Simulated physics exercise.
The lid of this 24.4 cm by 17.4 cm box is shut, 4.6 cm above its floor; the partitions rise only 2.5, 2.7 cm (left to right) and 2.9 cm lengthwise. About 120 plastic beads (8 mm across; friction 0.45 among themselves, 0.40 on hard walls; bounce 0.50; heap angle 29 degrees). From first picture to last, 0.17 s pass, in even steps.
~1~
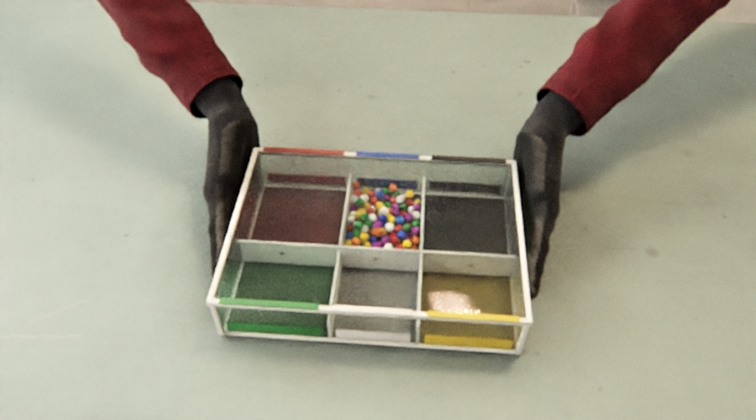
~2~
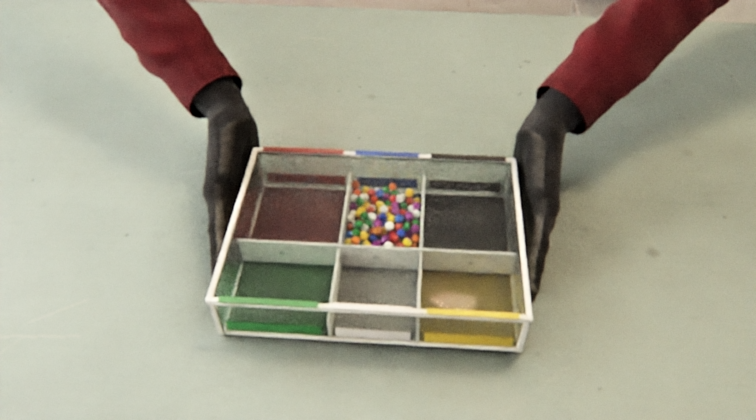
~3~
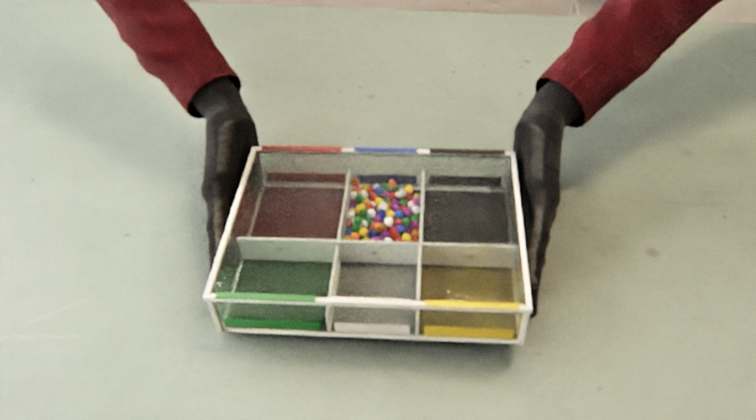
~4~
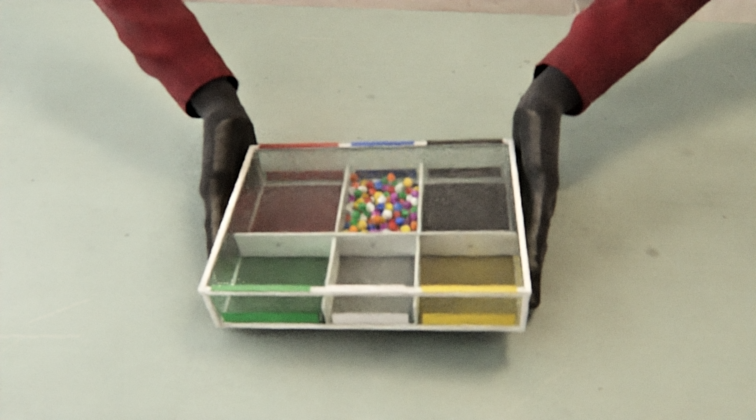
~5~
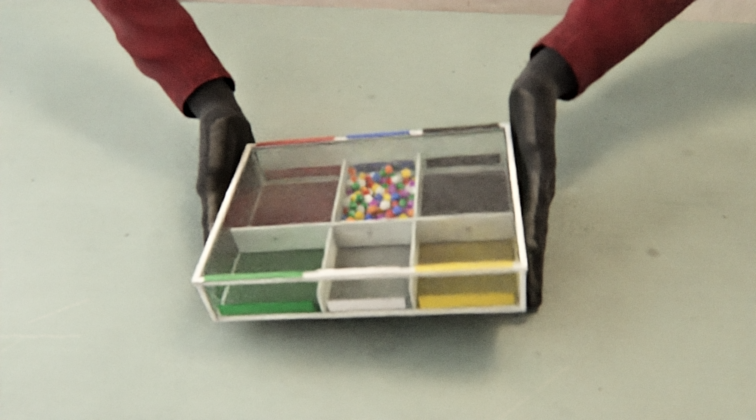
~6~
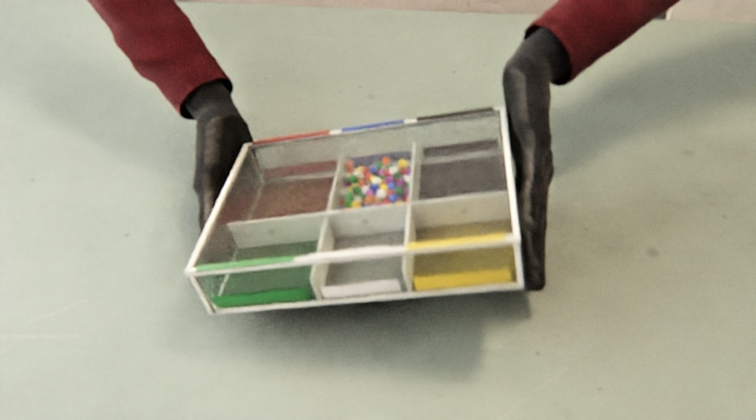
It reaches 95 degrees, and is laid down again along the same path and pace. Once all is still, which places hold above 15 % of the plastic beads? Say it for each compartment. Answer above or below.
Red: Above, blue: Above, green: Below, yellow: Below, white: Below, black: Below.
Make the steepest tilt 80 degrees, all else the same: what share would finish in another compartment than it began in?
Some 50 per cent.
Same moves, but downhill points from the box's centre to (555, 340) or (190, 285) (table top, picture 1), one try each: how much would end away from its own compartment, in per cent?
About 80 and 90 per cent.
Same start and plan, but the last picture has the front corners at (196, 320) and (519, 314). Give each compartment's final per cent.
Red 5, blue 35, green 45, yellow 0, white 15, black 0.
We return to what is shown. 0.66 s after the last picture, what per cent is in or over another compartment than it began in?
Some 20 per cent.
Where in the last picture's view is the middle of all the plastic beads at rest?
At about (297, 199).
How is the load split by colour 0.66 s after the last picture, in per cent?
Red 20; blue 80; green 0; yellow 0; white 0; black 0.
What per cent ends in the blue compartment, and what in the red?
Blue 25, red 75.
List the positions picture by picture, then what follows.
In the first frame, box tilt 0 degrees, front corners at (213, 300) and (526, 320); blue 100 %.
In the second frame, box tilt 1 degrees, front corners at (212, 299) and (526, 317).
In the third frame, box tilt 3 degrees, front corners at (210, 295) and (526, 307).
In the fourth frame, box tilt 6 degrees, front corners at (206, 289) and (525, 290), lowest corner left back.
In the fifth frame, box tilt 11 degrees, front corners at (199, 280) and (521, 265), lowest corner left back.
In the sixth frame, box tilt 16 degrees, front corners at (192, 271) and (514, 238), lowest corner left back; blue 100 %.
Then, 0.66 s after the last picture, tilt 95 degrees; red 20 %, blue 80 %.
Then, 1.10 s after the last picture, tilt 41 degrees; red 75 %, blue 25 %.
Then, 1.61 s after the last picture, tilt 0 degrees; red 75 %, blue 25 %.
In the end, red 75 %, blue 25 %, green 0 %, yellow 0 %, white 0 %, black 0 %.
